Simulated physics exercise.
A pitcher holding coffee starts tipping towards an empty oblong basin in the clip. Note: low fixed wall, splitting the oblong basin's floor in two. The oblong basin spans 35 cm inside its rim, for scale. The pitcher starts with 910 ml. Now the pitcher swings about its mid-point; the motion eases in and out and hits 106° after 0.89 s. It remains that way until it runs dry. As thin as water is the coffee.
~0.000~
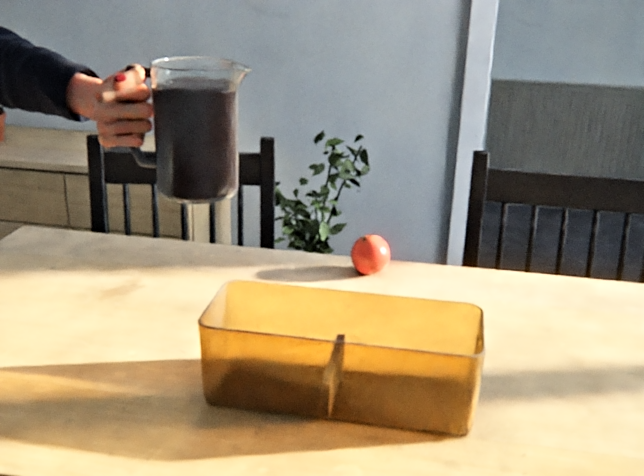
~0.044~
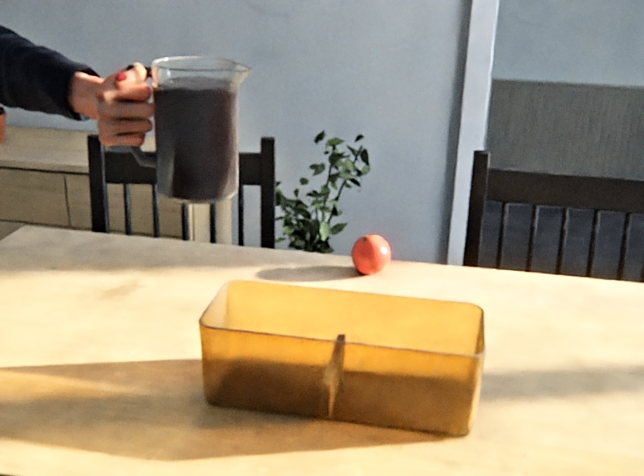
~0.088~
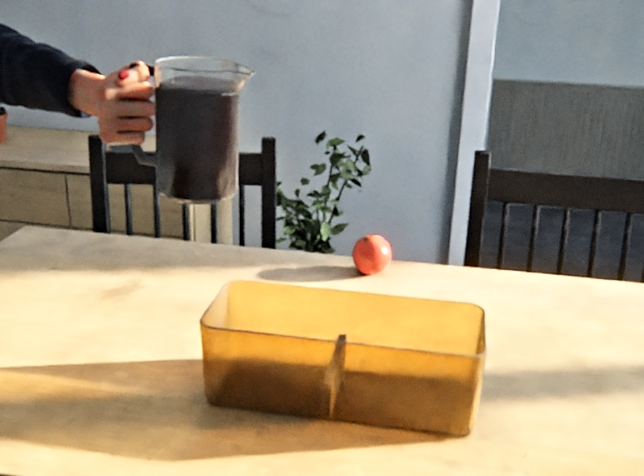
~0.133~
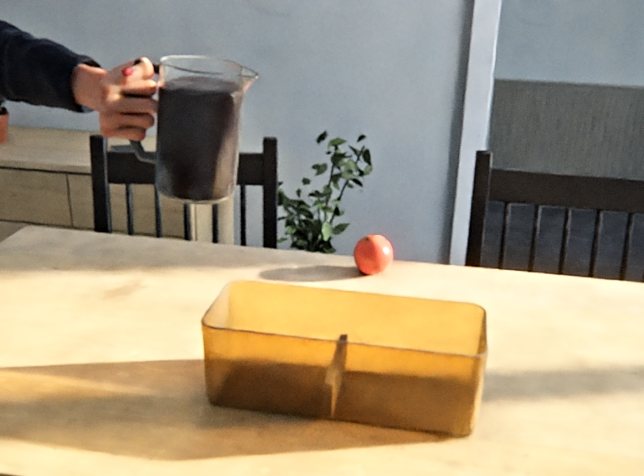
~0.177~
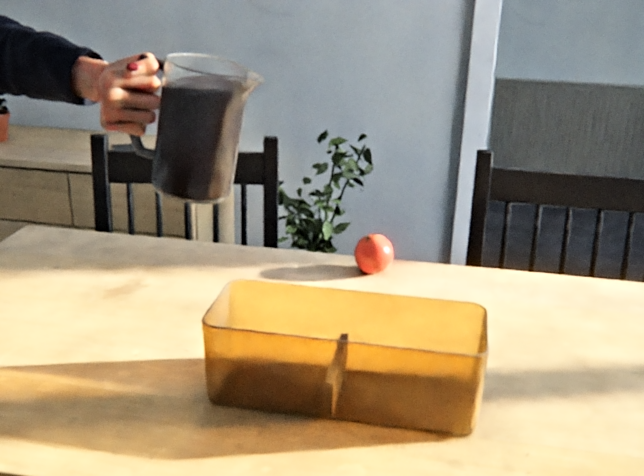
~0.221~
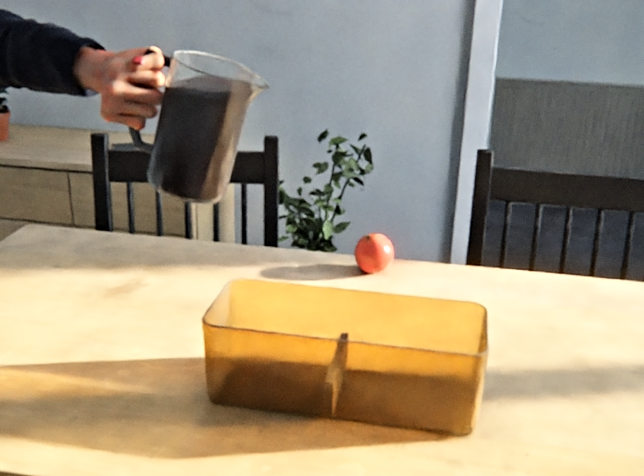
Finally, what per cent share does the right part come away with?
Roughly 54 per cent.
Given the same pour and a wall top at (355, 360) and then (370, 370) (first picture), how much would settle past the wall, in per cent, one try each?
Roughly 10 per cent, then 10 per cent.
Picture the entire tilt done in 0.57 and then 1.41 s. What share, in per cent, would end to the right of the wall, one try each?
Respectively 50 and 60 %.
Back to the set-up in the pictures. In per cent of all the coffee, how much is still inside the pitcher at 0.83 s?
About 38 percent.
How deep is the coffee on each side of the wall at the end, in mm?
Left part about 20 mm deep, right part about 22 mm deep.
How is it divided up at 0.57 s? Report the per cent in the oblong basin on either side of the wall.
Left roughly 0 per cent, right roughly 0.
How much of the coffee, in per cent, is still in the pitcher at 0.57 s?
I'd put it near 84 percent.
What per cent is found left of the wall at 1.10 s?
The left part holds some 30 per cent.
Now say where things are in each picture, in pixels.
In the first frame, it leans 0°; its right rim is at (251, 69); the coffee meets the walls at (159, 81) and (236, 86); the oblong basin's rim runs from (212, 302) to (483, 331); the wall's top is at (334, 358).
In the second frame, it leans 1°; its right rim is at (252, 69); the coffee meets the walls at (160, 81) and (238, 87).
In the third frame, it leans 3°; its right rim is at (255, 71); the coffee meets the walls at (162, 80) and (240, 88).
In the fourth frame, it leans 6°; its right rim is at (259, 75); the coffee meets the walls at (167, 81) and (243, 89).
In the fifth frame, it leans 10°; its right rim is at (264, 80); the coffee meets the walls at (170, 82) and (249, 89).
In the sixth frame, it leans 15°; its right rim is at (269, 86); the coffee meets the walls at (170, 96) and (254, 89).
After 0.57 s the tilt is 76° and 84 per cent is still to pour, 0 is left of the wall and 0 right of it.
After 0.83 s the tilt is 105° and 38 per cent is still to pour, 9 is left of the wall and 23 right of it.
After 1.10 s the tilt is 106° and 6 per cent is still to pour, 31 is left of the wall and 52 right of it.
After 1.39 s the tilt is 106° and 0 per cent is still to pour, 42 is left of the wall and 54 right of it.
In the end 43 per cent lies left of the wall, 54 right of it and 3 outside.
